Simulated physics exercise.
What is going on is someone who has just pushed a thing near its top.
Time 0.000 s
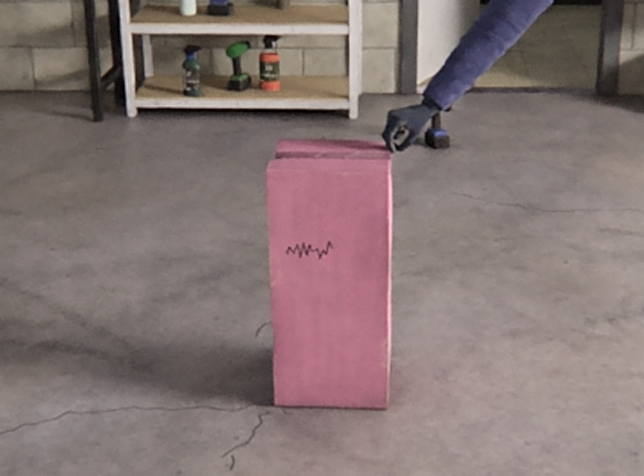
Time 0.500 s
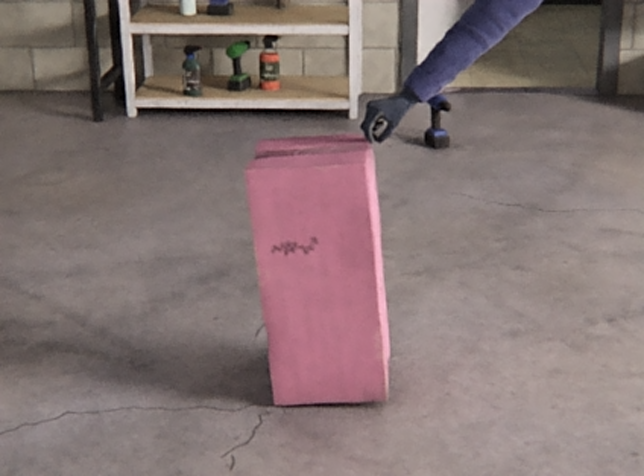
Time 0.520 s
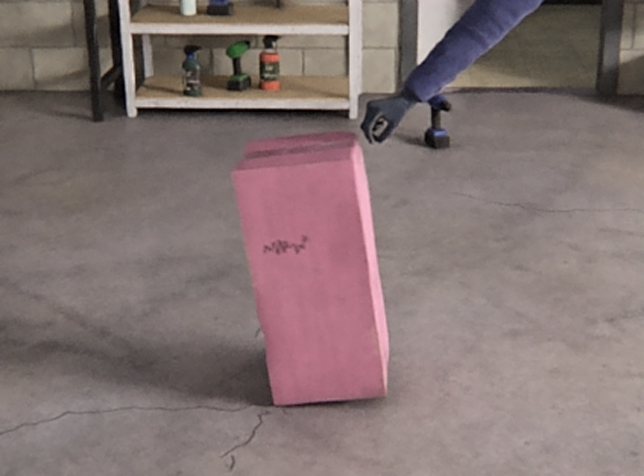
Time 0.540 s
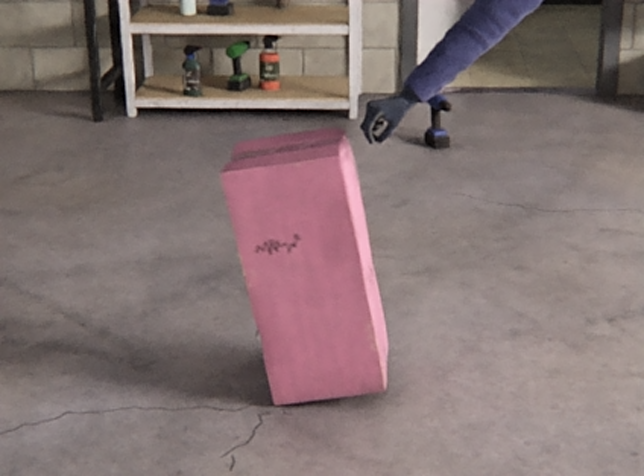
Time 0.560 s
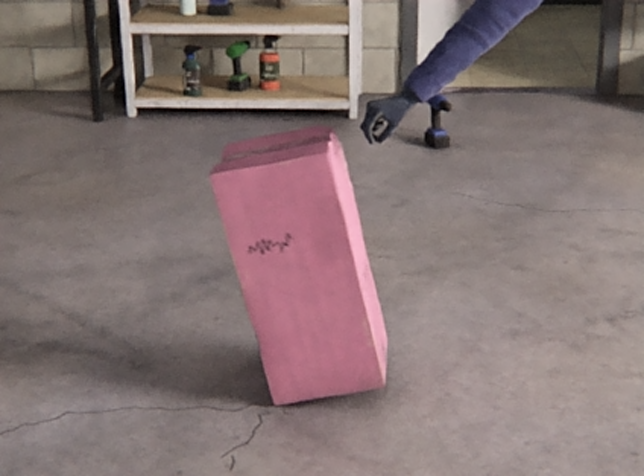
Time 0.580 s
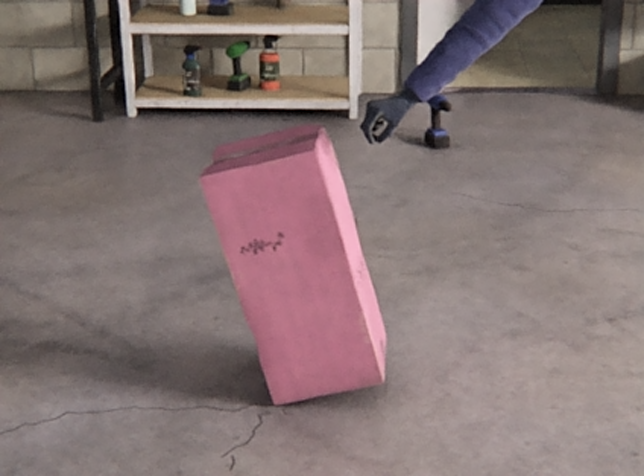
A gloved hand pushes the top of a tall pink box, which leans left.
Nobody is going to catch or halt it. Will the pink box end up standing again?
No.
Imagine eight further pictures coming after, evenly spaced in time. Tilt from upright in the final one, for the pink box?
Estimated tilt from vertical: Near 30°.
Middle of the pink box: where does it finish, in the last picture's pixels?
It ends up close to (156, 331).
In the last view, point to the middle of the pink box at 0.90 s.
At about (219, 271).
By 0.90 s, pink box 49° off upright near (219, 271).
When it is over (3.5 s), the pink box goes down on its side, near (156, 331).
